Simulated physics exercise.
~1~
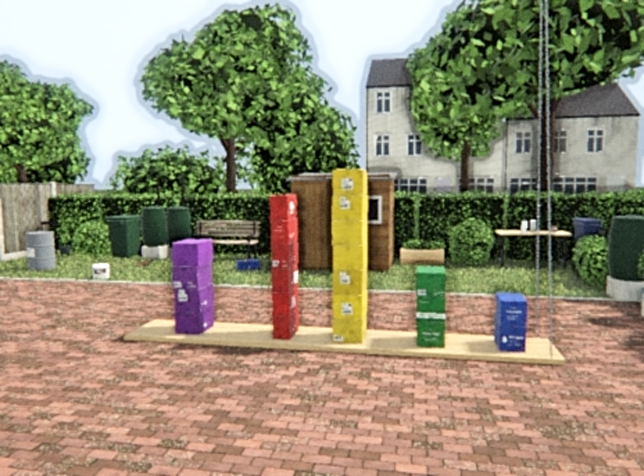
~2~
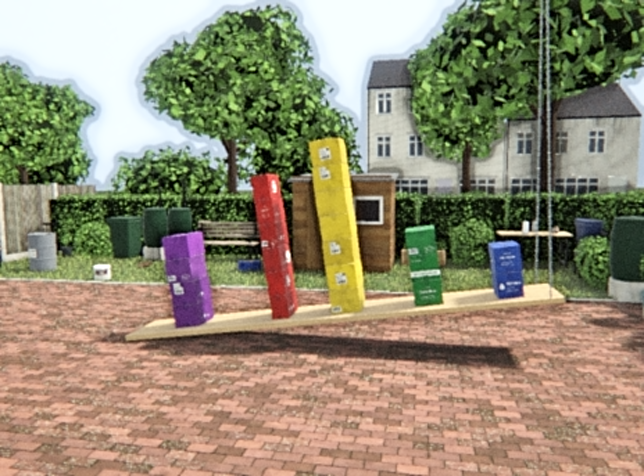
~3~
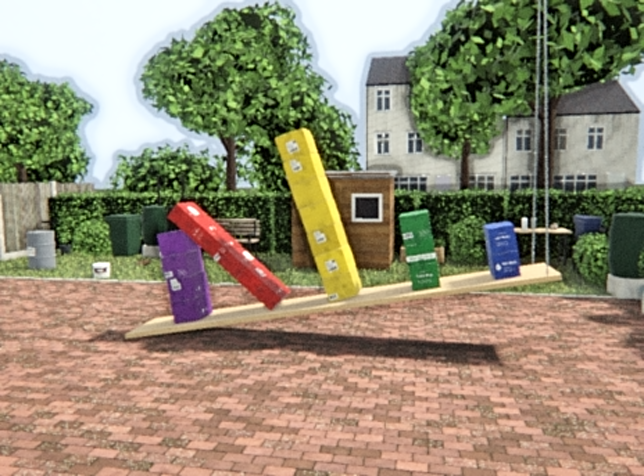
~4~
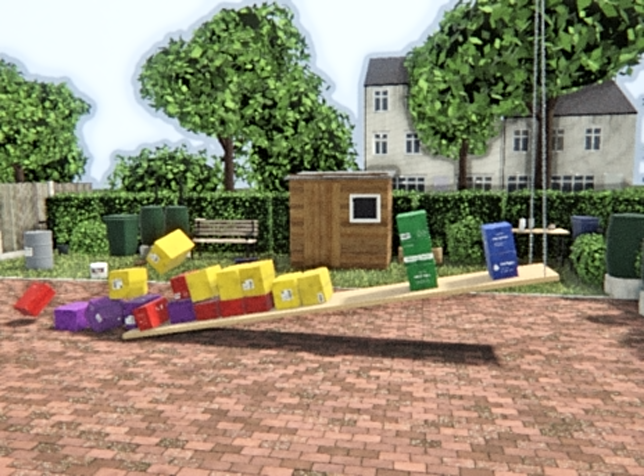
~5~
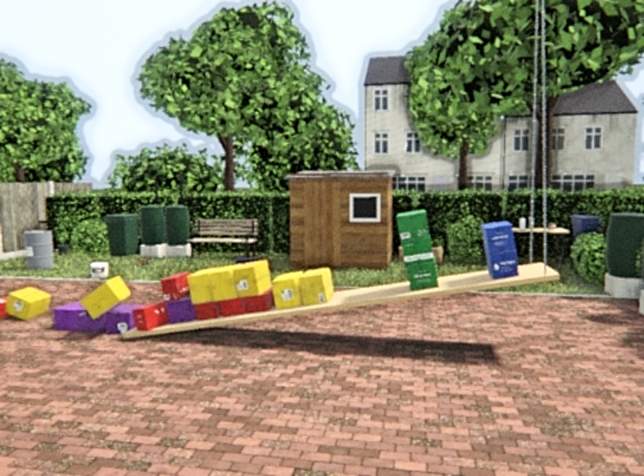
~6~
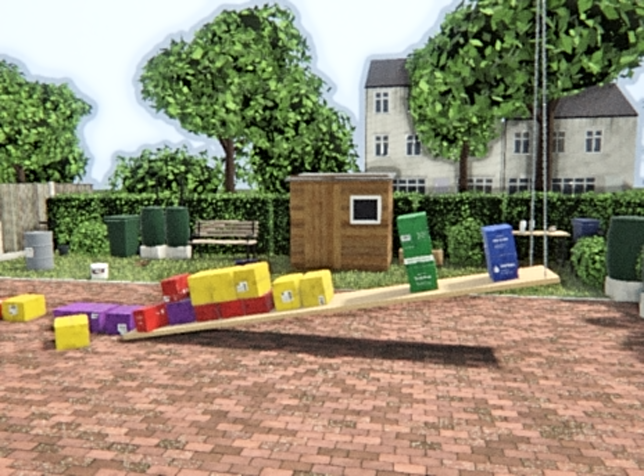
On a brick-paved yard, the right end of a long board holding five coloured stacks of boxes rose, and the red stack toppled left, then the yellow and purple ones collapsed into a heap at the low end, while green and blue stayed standing.
